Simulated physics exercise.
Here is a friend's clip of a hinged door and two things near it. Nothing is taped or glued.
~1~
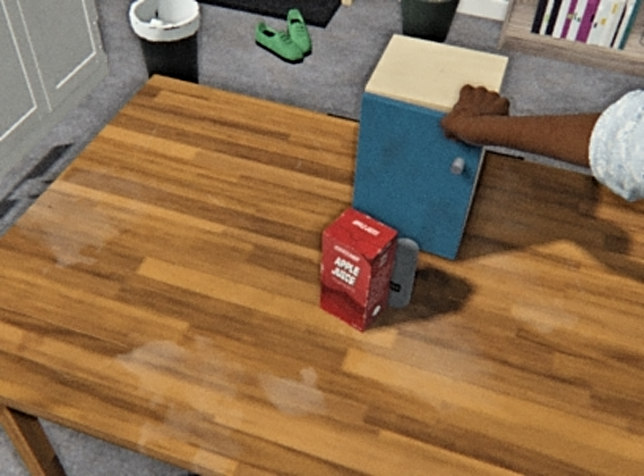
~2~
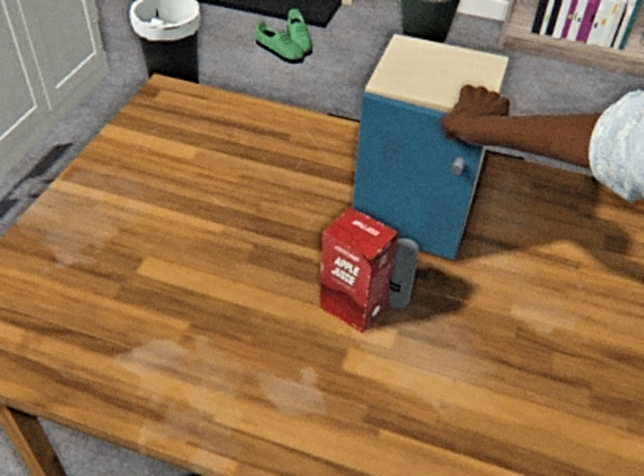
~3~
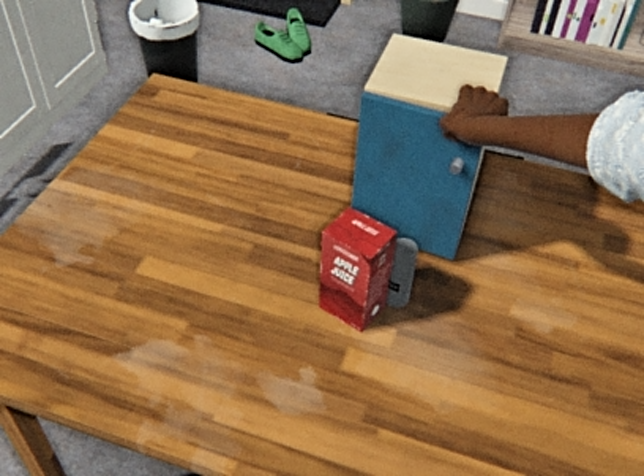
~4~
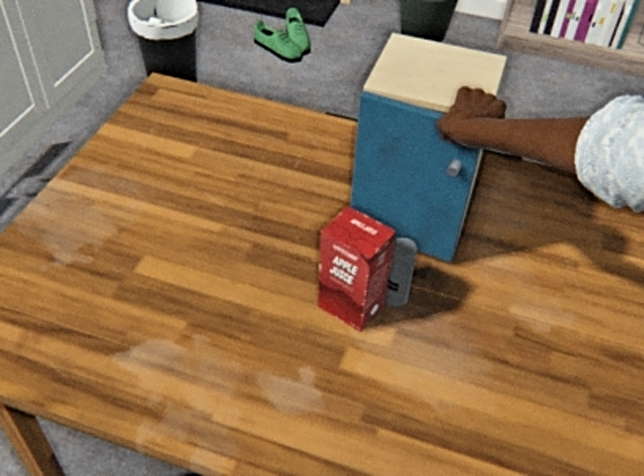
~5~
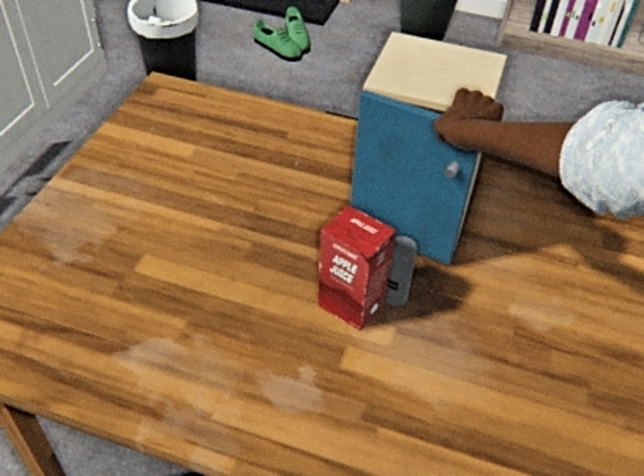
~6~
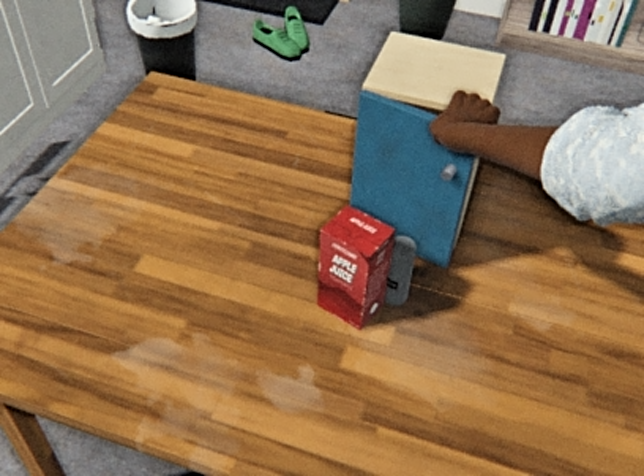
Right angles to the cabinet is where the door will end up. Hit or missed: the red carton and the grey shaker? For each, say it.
In the end the red carton gets hit. The grey shaker gets hit.
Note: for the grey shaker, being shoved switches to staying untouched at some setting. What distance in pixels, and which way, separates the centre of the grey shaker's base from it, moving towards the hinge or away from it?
Shift: 20 px, direction down.
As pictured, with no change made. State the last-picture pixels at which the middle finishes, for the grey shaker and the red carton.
Final spots: Grey shaker at (304, 273), red carton at (286, 288).
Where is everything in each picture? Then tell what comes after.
The first picture shows door 4° open; red carton (357, 272); grey shaker (401, 274); door (411, 185).
The second picture shows door 4° open; grey shaker (401, 274); door (411, 185).
The third picture shows door 4° open; red carton (356, 272); door (409, 185).
The fourth picture shows door 6° open; grey shaker (399, 273); door (408, 185).
The fifth picture shows door 9° open; red carton (355, 270); door (406, 186).
The sixth picture shows door 13° open; red carton (354, 270); grey shaker (399, 271); door (404, 188).
Then, 0.96 s on from there, door 50° open; red carton displaced a little near (344, 276); grey shaker displaced about its own width near (380, 281).
Then, 1.46 s on from there, door 69° open; red carton displaced about its own width near (310, 286); grey shaker displaced well along near (342, 286).
In the end, the red carton gets shoved, near (285, 288); the grey shaker gets shoved, near (304, 273).
